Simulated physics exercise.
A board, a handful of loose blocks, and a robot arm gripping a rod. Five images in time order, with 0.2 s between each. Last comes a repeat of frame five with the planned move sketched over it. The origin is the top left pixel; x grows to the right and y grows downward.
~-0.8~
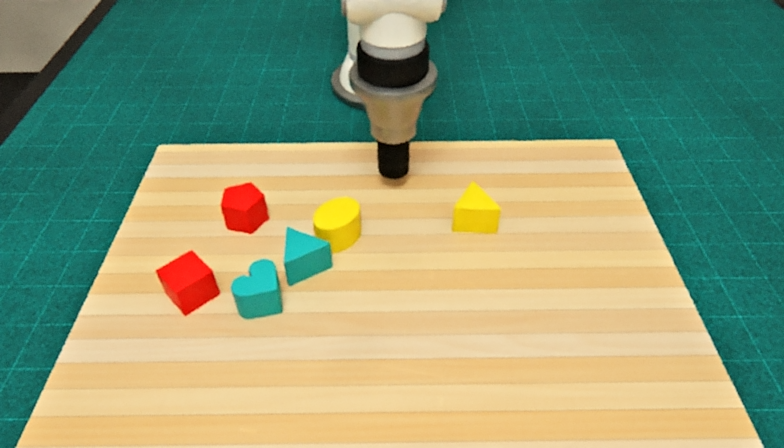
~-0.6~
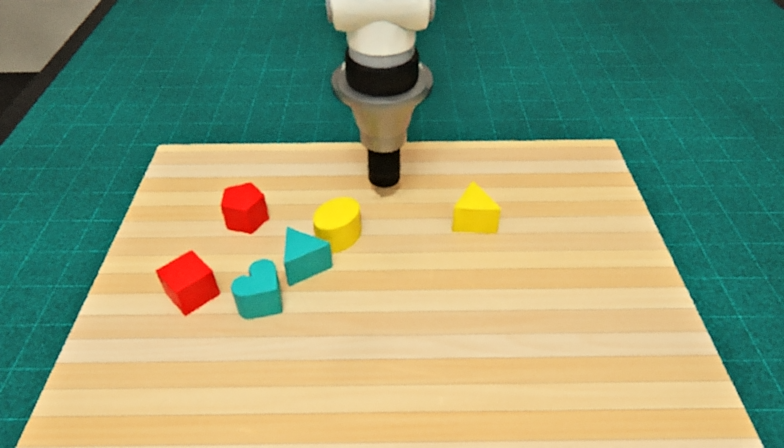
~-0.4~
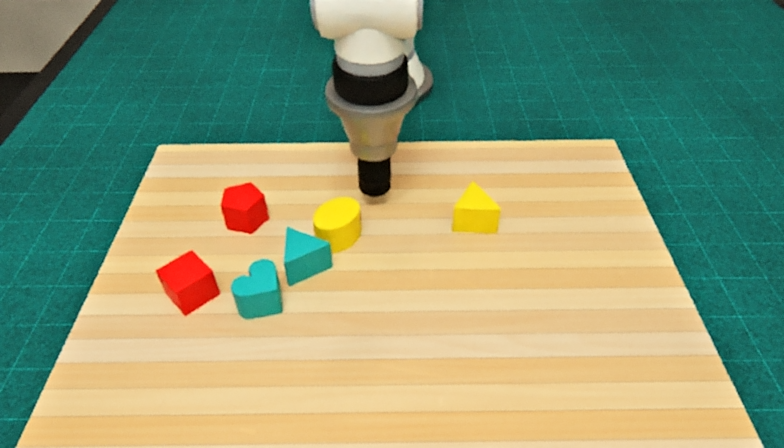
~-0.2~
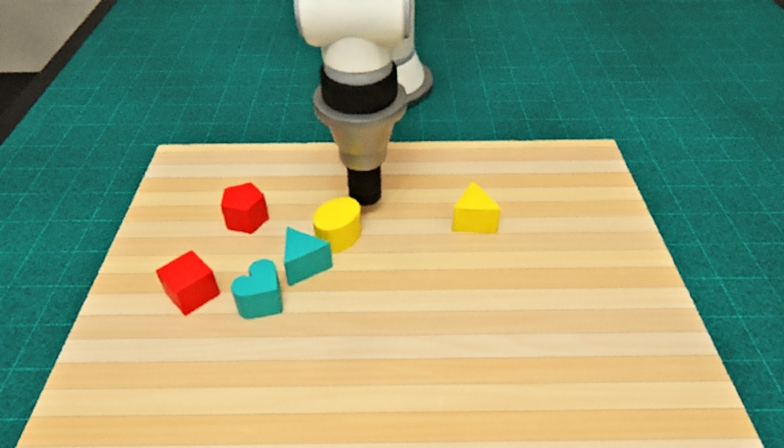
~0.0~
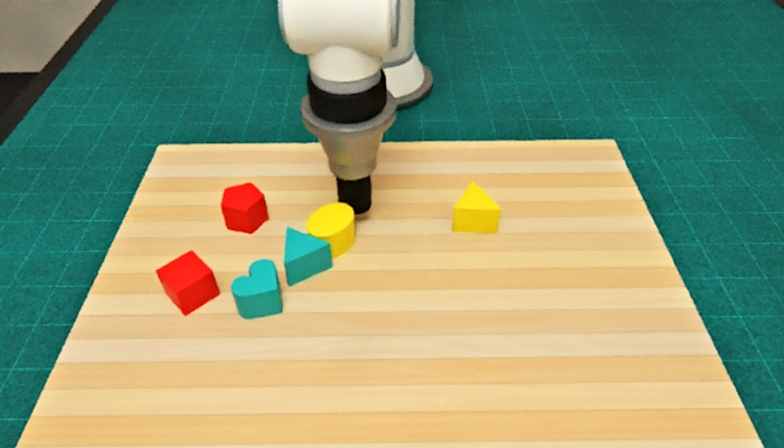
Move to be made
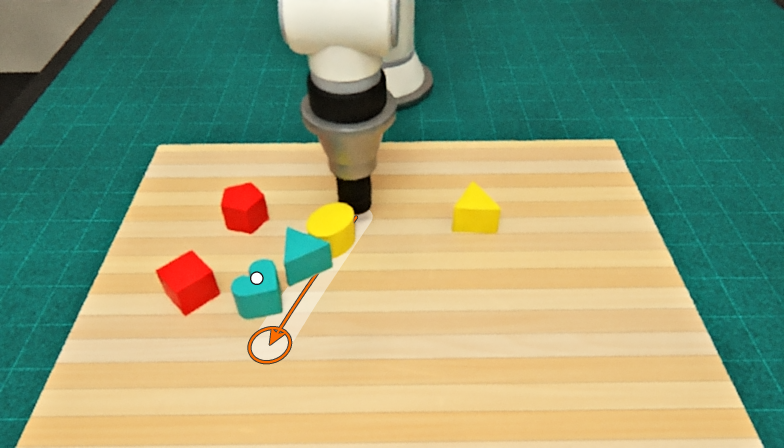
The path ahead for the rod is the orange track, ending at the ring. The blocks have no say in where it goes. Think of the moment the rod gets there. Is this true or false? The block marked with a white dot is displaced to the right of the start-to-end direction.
True.
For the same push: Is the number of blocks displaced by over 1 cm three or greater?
It seems so.
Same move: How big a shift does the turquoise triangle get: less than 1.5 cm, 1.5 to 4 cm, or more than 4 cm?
Over 4 cm.
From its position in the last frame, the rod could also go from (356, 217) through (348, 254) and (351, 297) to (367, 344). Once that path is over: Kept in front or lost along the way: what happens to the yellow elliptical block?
Lost on the way.
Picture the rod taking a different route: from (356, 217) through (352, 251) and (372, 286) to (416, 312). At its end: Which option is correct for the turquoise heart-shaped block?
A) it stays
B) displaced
B
The line goes in a line from (356, 217) to (270, 345); the dot is on the turquoise heart-shaped block.
The first path, step by step. One third of the way, rod at (329, 242); turquoise heart-shaped block at (239, 286); turquoise triangle at (277, 289); yellow elliptical block at (296, 257).
Two thirds of the way, rod at (299, 284); turquoise heart-shaped block at (205, 296), turned 25° clockwise; turquoise triangle at (252, 329), turned 45° anticlockwise; yellow elliptical block at (255, 296), turned 35° clockwise.
At the end, rod at (267, 333); red four-sided block at (180, 269), turned 15° clockwise; turquoise heart-shaped block at (184, 302), turned 50° clockwise; turquoise triangle at (239, 366), turned 60° anticlockwise; yellow elliptical block at (213, 331), turned 80° clockwise.
